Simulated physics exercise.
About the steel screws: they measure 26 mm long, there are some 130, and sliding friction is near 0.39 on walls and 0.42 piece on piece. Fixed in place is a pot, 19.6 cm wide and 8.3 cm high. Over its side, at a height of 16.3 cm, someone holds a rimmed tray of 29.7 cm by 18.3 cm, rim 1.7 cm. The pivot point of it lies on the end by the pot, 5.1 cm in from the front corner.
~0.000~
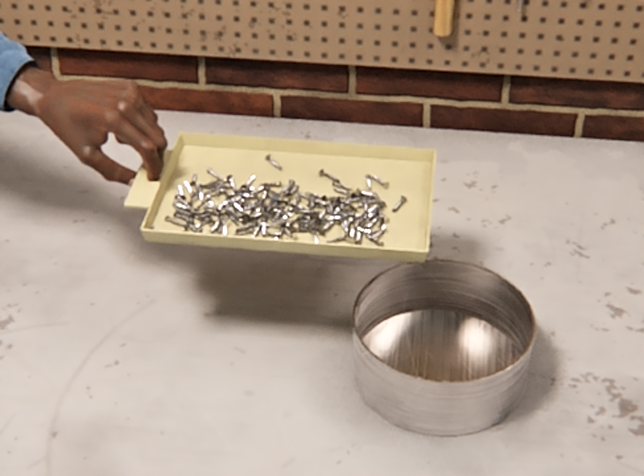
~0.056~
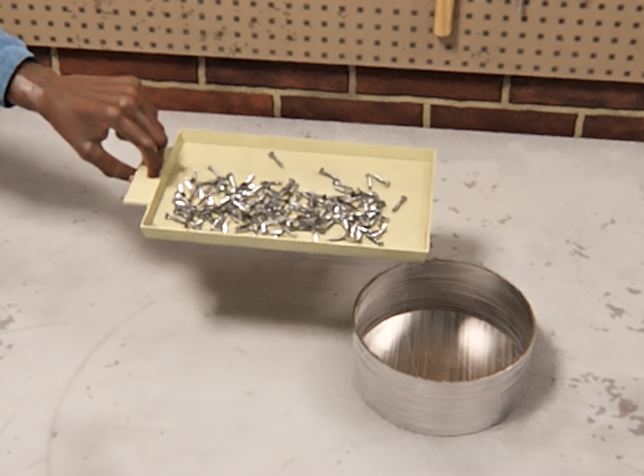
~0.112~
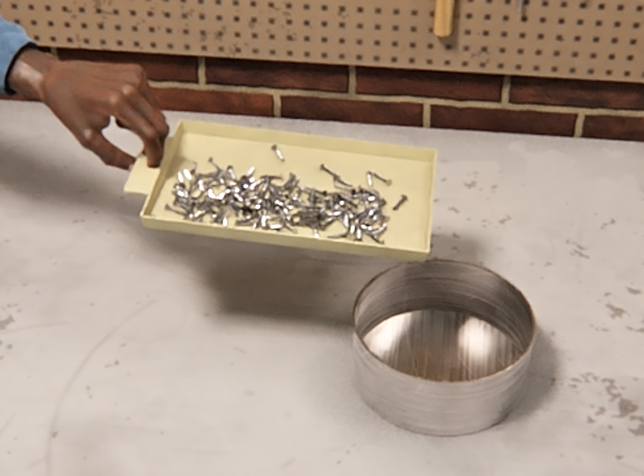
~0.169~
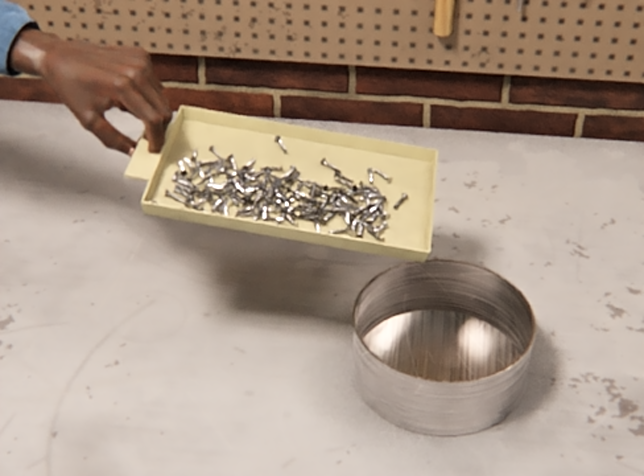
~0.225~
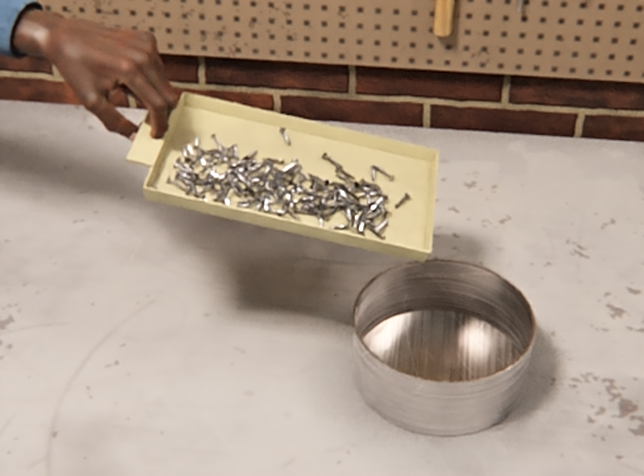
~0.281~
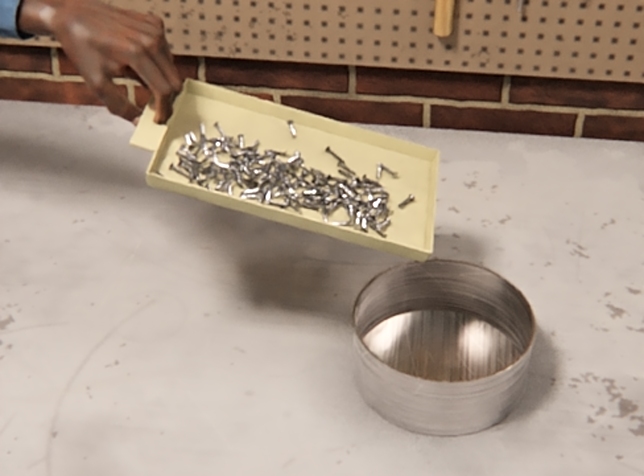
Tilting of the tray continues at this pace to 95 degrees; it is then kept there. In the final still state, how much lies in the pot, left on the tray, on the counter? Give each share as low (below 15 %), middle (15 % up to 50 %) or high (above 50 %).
Pot - high, tray - low, counter - middle.
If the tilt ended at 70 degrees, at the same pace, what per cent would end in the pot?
Roughly 45 %.
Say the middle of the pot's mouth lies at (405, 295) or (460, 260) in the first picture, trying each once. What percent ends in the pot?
First try about 75 per cent, second try about 90 per cent.
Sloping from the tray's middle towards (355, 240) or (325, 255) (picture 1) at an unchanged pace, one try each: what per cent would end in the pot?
About 100 per cent on the first try and 55 per cent on the second.
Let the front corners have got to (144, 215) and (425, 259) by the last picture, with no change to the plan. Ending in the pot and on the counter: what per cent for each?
Final per cent - pot 70, counter 30.
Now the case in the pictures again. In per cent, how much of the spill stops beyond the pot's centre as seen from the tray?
That comes to roughly 80 percent.
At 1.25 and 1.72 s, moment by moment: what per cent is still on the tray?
60 then 5.
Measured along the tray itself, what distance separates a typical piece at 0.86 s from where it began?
Roughly 15 cm.
After 0.86 s, tilt 52 degrees; the tray holds 100 %, the pot 0 %.
After 1.25 s, tilt 78 degrees; the tray holds 60 %, the pot 25 %.
After 1.72 s, tilt 95 degrees; the tray holds 5 %, the pot 65 %.
By 2.4 s all is still; pot 70 %, tray 0 %, counter 30 %.
